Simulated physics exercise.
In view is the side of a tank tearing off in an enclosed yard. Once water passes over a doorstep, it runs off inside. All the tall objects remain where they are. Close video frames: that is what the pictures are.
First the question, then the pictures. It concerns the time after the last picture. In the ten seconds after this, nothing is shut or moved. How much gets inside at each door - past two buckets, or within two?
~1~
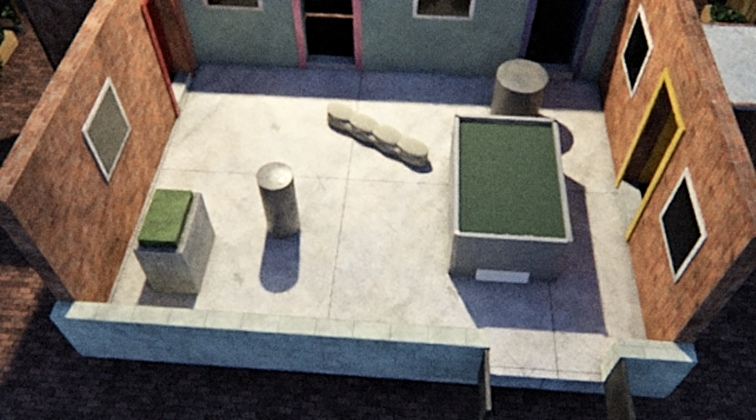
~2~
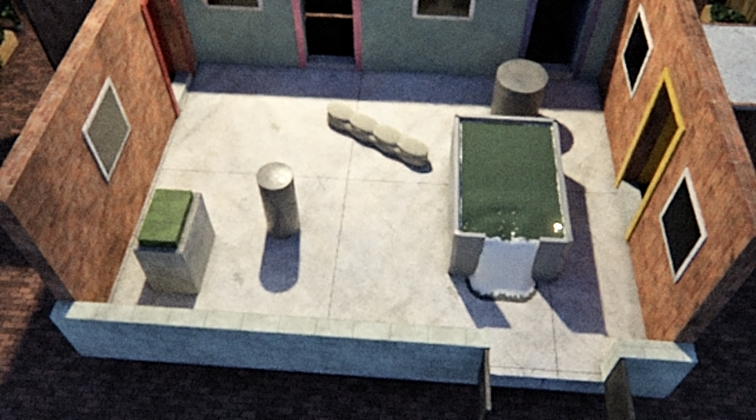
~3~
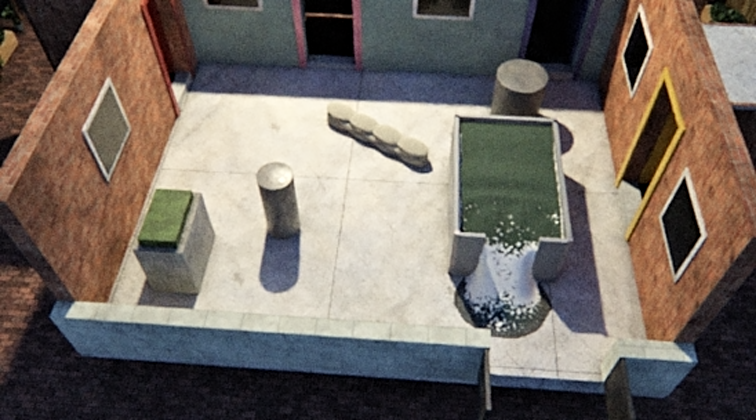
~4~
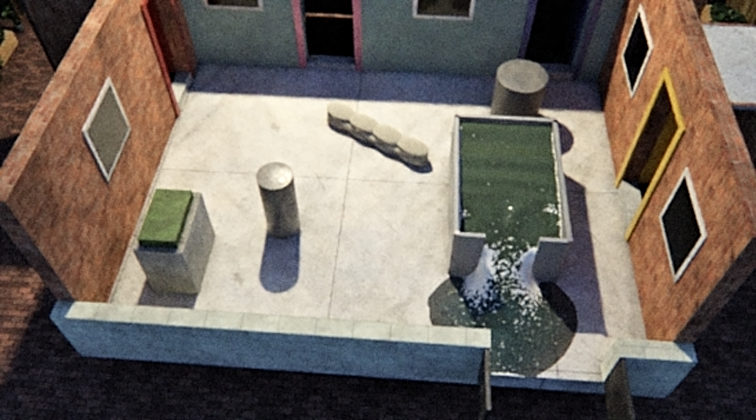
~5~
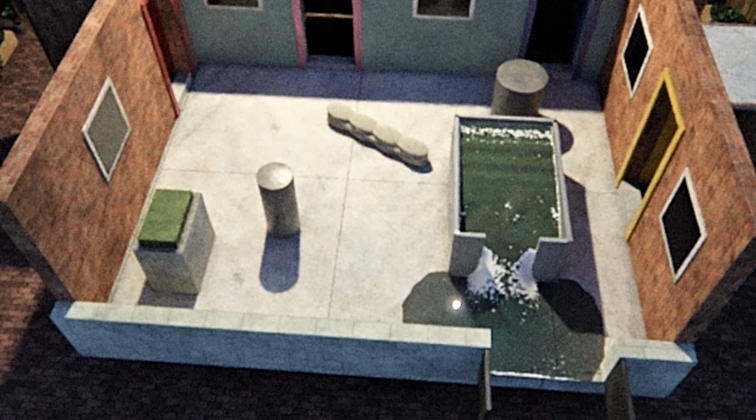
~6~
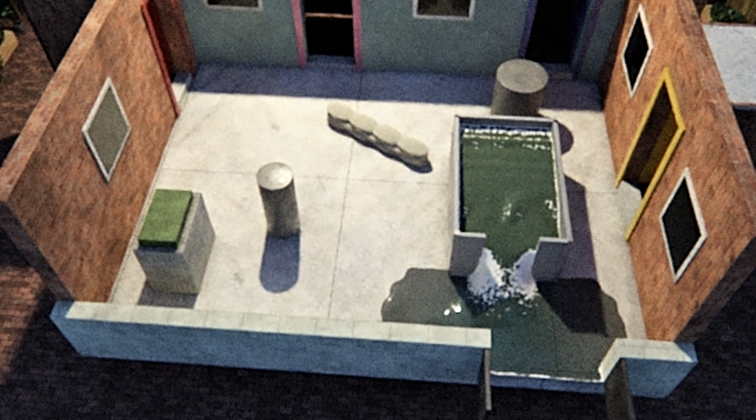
The pink door within two, the red door within two, the blue door within two, the yellow door within two.
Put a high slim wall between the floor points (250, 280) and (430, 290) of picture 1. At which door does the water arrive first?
Earliest: The one in yellow.
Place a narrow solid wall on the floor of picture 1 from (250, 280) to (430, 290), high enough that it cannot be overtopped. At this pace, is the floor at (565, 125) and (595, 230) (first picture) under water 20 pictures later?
Result, in order: Bone-dry / swamped.
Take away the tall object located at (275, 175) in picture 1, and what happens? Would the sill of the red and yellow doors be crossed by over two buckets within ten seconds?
What happens is red stays beneath and yellow stays beneath.
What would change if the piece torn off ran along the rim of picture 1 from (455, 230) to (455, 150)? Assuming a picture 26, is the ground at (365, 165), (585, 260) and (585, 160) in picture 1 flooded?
Spot one ends up deluged, spot two untouched by the spill, spot three untouched by the spill.
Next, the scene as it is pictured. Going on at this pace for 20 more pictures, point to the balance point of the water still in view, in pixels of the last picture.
The balance point is around (440, 247).
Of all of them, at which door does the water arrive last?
Looks like the pink-painted one.
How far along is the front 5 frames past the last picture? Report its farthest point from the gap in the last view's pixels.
Somewhere around (218, 338).
A moment on, water covers 15 % of the floor; the pink door not reached, the red door not reached, the blue door not reached, the yellow door not reached.
Next, water covers 25 % of the floor; the pink door not reached, the red door not reached, the blue door not reached, the yellow door not reached.
Then, water covers 40 % of the floor; the pink door not reached, the red door not reached, the blue door not reached, the yellow door wet at the sill, nothing in.
Later, water covers 60 % of the floor; the pink door not reached, the red door wet at the sill, nothing in, the blue door wet at the sill, nothing in, the yellow door wet at the sill, nothing in.
In the end, water covers 70 % of the floor; the pink door wet at the sill, nothing in, the red door wet at the sill, nothing in, the blue door wet at the sill, nothing in, the yellow door wet at the sill, nothing in.
